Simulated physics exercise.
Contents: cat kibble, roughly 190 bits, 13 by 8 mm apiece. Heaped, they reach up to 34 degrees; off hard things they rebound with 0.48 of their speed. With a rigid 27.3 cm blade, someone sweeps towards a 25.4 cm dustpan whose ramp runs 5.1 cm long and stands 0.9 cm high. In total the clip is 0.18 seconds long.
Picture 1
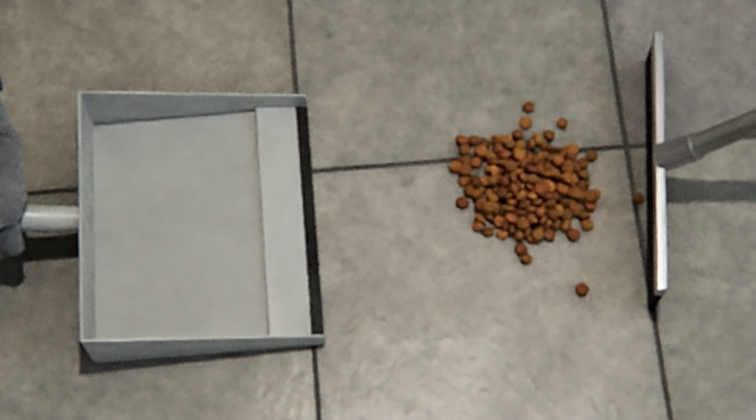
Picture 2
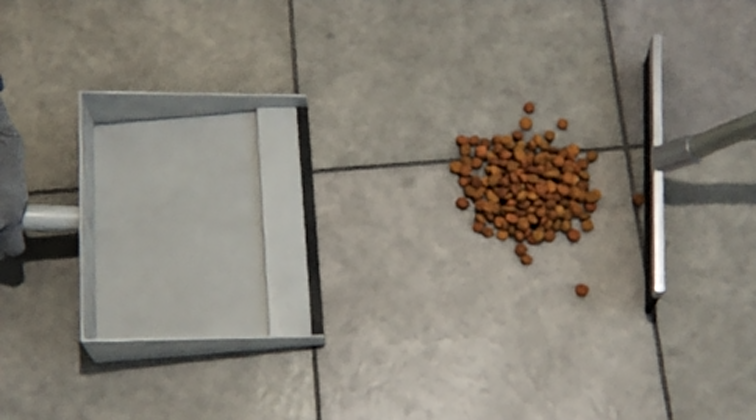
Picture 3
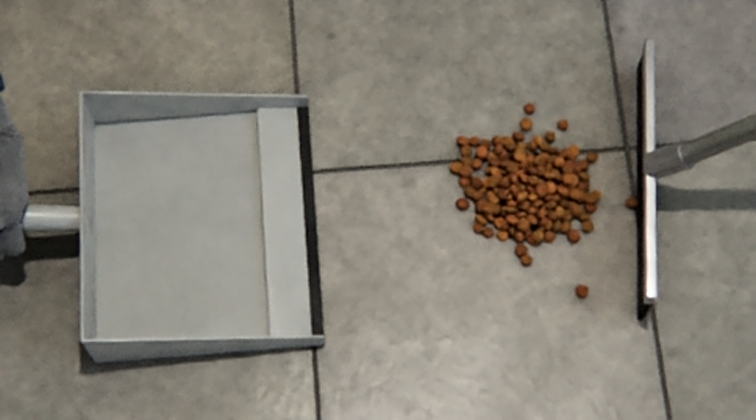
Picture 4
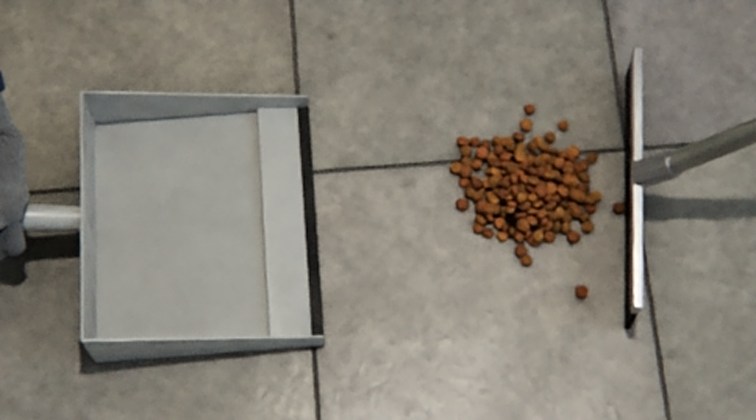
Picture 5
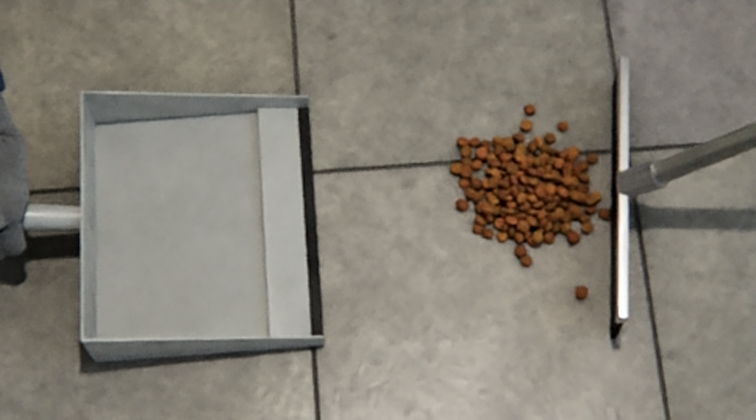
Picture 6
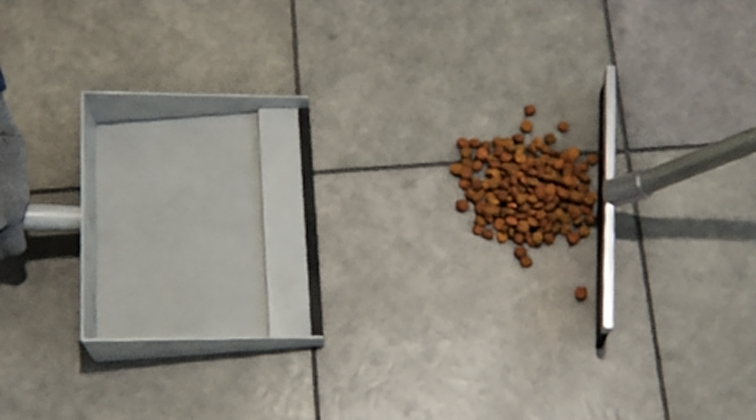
A gloved hand held a grey dustpan still on the tiled floor at left while a long-handled blade slid slowly left, reaching the right edge of a brown kibble pile and nudging a few pieces.
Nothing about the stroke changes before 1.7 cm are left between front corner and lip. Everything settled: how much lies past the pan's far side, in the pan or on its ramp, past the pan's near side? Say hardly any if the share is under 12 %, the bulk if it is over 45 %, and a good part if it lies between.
Far side - hardly any, pan - hardly any, near side - hardly any.
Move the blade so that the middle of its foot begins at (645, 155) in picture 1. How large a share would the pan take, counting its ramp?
Close to 5 in a hundred.
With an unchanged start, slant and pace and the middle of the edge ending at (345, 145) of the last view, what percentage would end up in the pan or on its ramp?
Roughly 35 %.
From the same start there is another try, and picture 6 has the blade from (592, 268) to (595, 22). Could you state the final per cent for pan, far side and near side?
The pan gets 30, the far side 30 and the near side 0.
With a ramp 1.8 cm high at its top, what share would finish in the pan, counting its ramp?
5 per cent.
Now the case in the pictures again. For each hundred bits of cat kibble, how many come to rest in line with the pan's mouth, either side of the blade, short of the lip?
It comes to some 90 percent.
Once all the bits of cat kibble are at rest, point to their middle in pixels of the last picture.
Near (353, 239).
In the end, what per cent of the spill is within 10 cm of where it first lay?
Close to 25 per cent of it.
Then, 0.31 s after the last picture, middle of the blade 16 cm from the lip; 0 % over the lip, far side 0 %, near side 0 %.
Then, 0.50 s after the last picture, middle of the blade 8 cm from the lip; 0 % over the lip, far side 0 %, near side 5 %.
Then, 0.82 s after the last picture, middle of the blade 4 cm from the lip; 5 % over the lip, far side 0 %, near side 5 %.
In the end, far side 0 %, pan 5 %, near side 5 %, in front of the lip or behind the blade 90 %.
